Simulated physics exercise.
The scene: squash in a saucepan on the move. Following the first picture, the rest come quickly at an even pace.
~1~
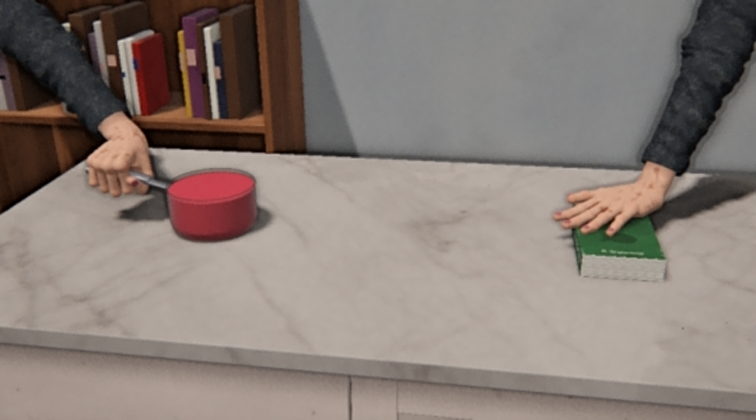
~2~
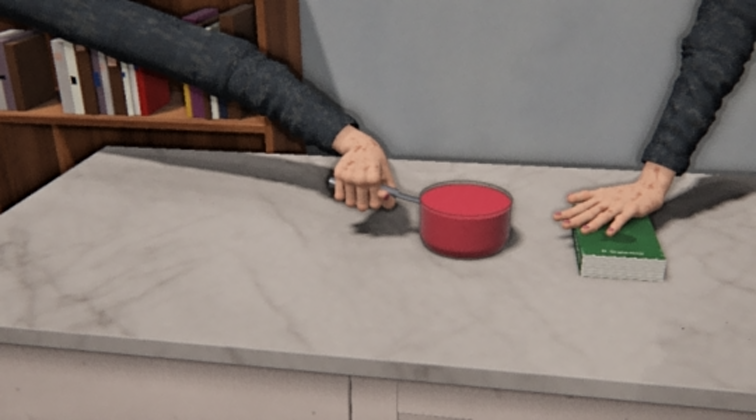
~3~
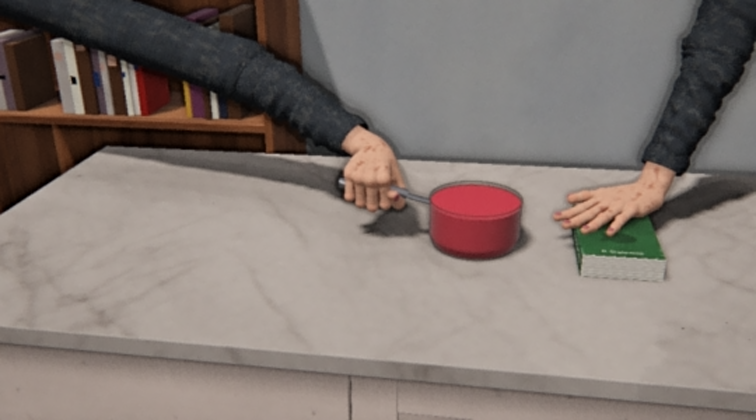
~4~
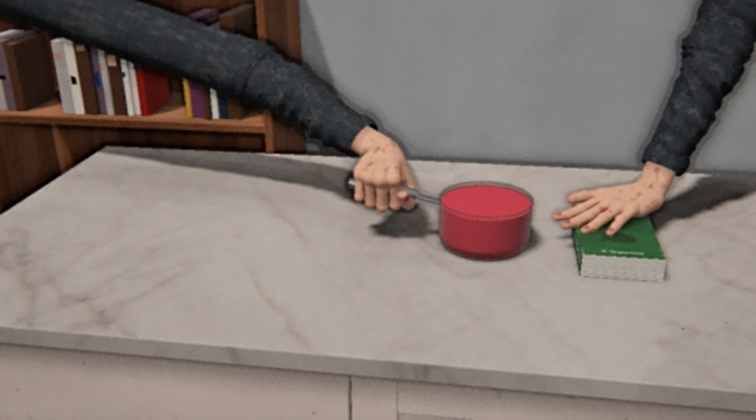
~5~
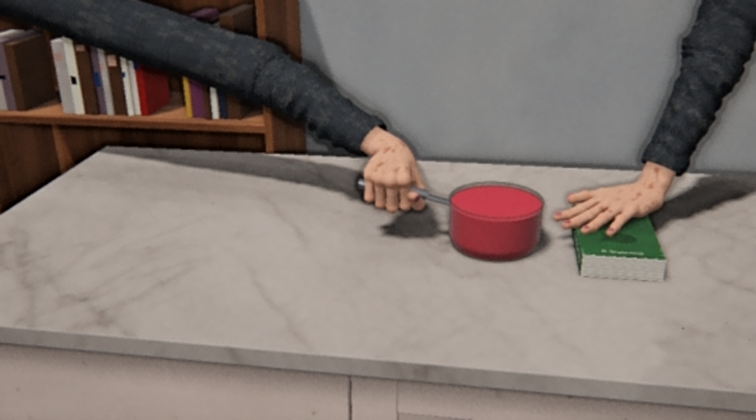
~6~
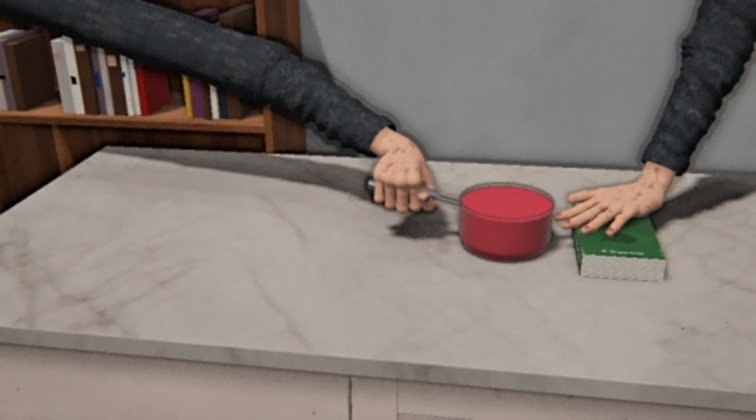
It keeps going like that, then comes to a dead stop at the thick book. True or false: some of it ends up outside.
True.
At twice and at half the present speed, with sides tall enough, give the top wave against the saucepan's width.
Around 30 % and 5 %.
A moment on, the saucepan meets the thick book.
Further on, the squash surges up the wall; a puddle lies under it.
When it is over, the saucepan stands at the thick book; a puddle lies under it.
